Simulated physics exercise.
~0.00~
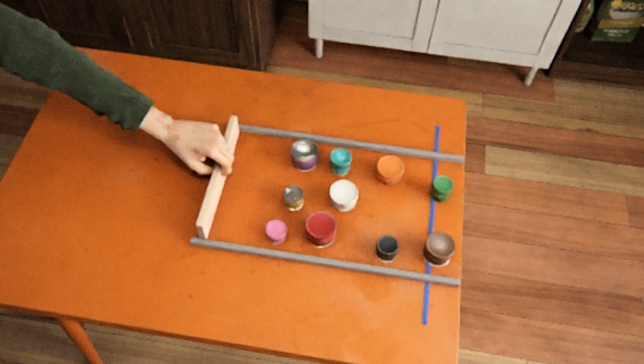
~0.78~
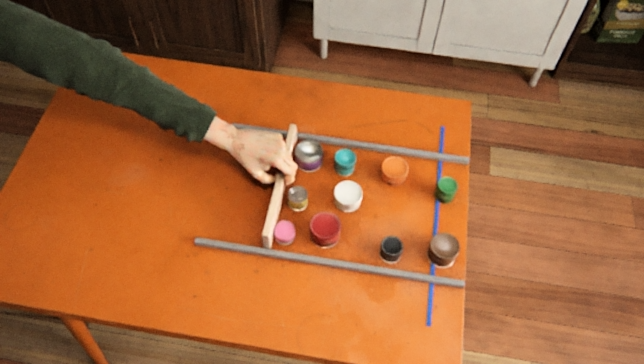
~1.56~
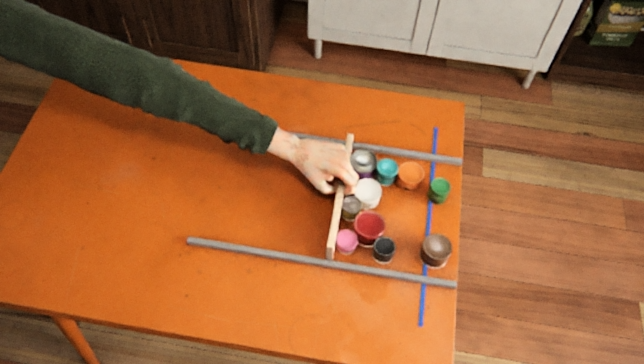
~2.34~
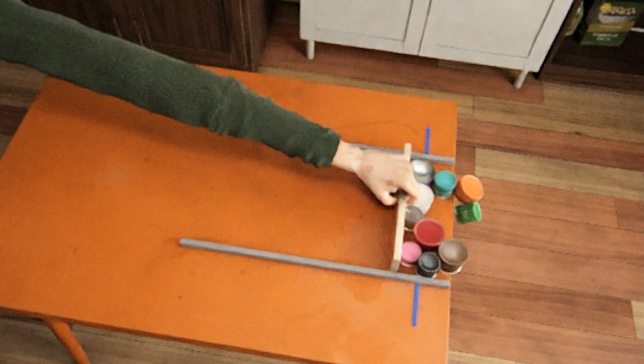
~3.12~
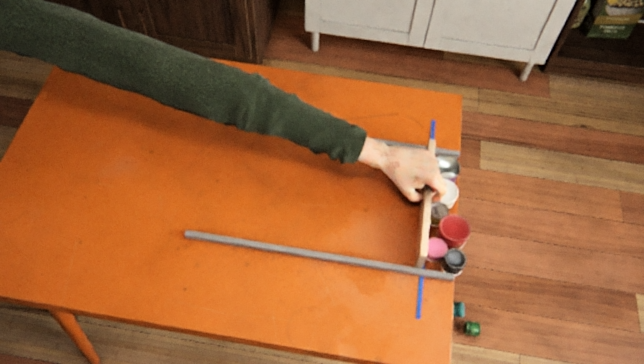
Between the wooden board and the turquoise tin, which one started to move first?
The wooden board started to move first. The turquoise tin stayed where it was at first and only shifted once the board had come further across the table.
